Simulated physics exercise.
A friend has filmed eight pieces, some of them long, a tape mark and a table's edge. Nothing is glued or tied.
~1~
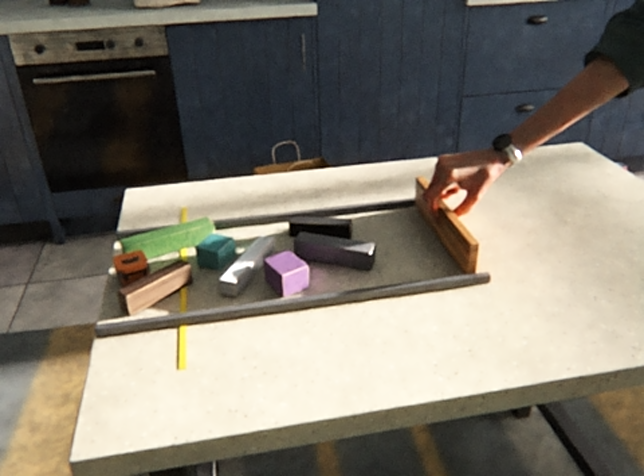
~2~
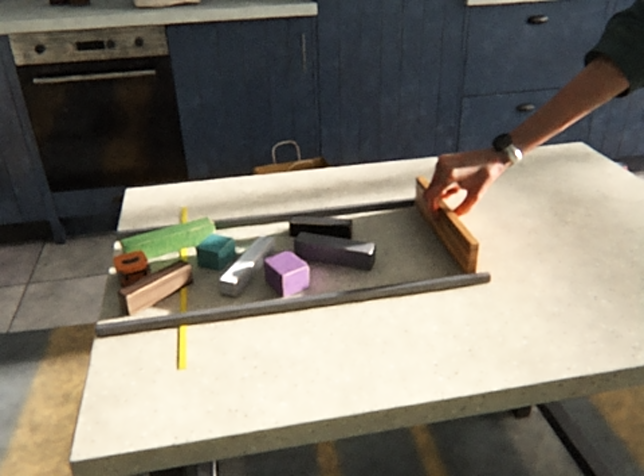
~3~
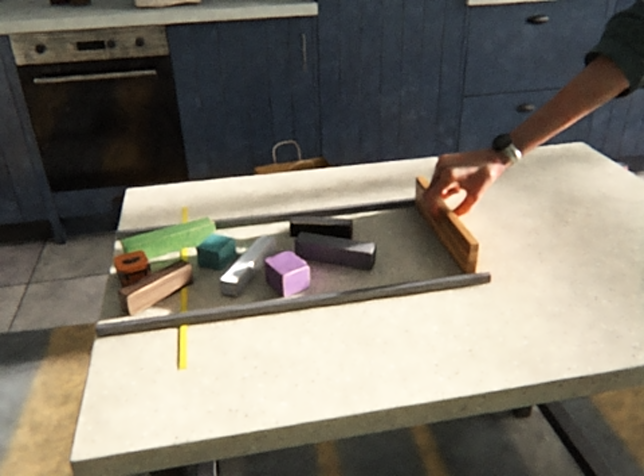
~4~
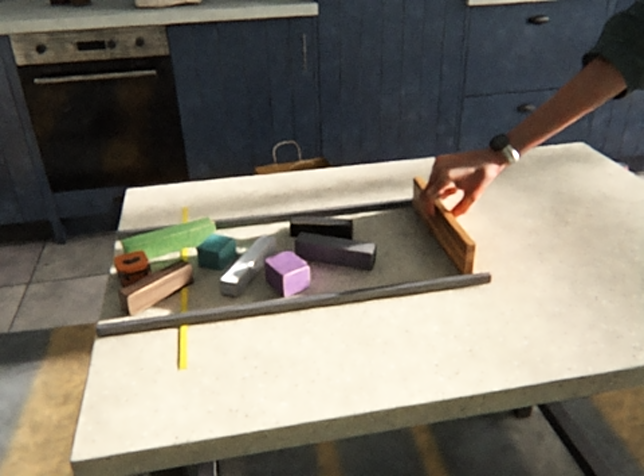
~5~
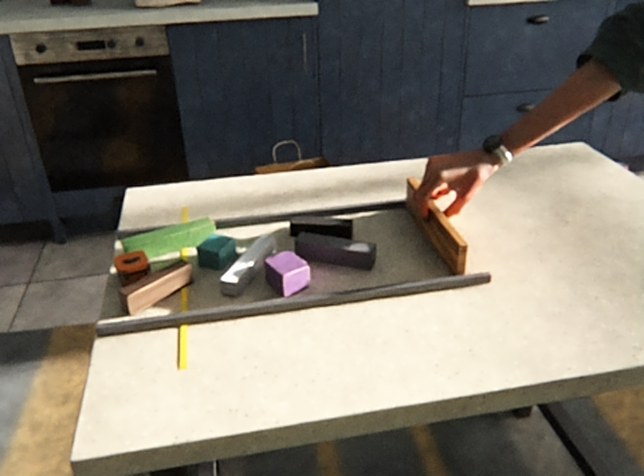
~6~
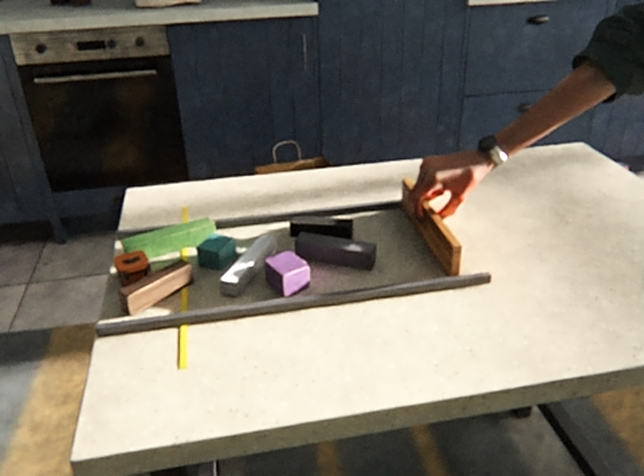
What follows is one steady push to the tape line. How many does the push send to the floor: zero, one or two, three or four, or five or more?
As it turns out, the number that fall off is one or two.
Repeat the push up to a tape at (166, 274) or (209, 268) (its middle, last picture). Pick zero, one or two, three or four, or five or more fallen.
For each place: Either three or four; zero.
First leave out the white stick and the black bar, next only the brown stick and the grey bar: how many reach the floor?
It would be 0 and 0.
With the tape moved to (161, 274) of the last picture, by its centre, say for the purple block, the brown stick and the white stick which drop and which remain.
The purple block remains up, the brown stick drops off, the white stick does not fall.
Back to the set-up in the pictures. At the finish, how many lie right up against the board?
In contact: 3.
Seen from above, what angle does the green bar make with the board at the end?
Roughly 60° out of line.
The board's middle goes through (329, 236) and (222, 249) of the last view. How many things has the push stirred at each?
First 3, then 8.
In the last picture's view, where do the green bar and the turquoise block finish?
The green bar stops around (123, 248); the turquoise block around (116, 267).
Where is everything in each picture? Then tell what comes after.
Orange case (133, 269); brown stick (157, 287); green bar (169, 240); board (443, 223); tape (184, 271), in the first picture.
Brown stick (157, 286); black bar (321, 228), in the second picture.
Green bar (170, 240); turquoise block (217, 252), in the third picture.
Orange case (134, 270); purple block (287, 274), in the fourth picture.
Brown stick (157, 286); white stick (250, 264), in the fifth picture.
Orange case (134, 270); brown stick (157, 286); green bar (170, 240); board (428, 225); tape (185, 271), in the sixth picture.
A little later, none off yet; orange case at rest near (134, 270); brown stick at rest near (157, 286); green bar at rest near (170, 240).
Next, none off yet; orange case shifted a little near (122, 271); brown stick shifted a little near (134, 292); green bar shifted a little near (152, 244).
When it is over, the number that fall off is one or two; down, orange case.
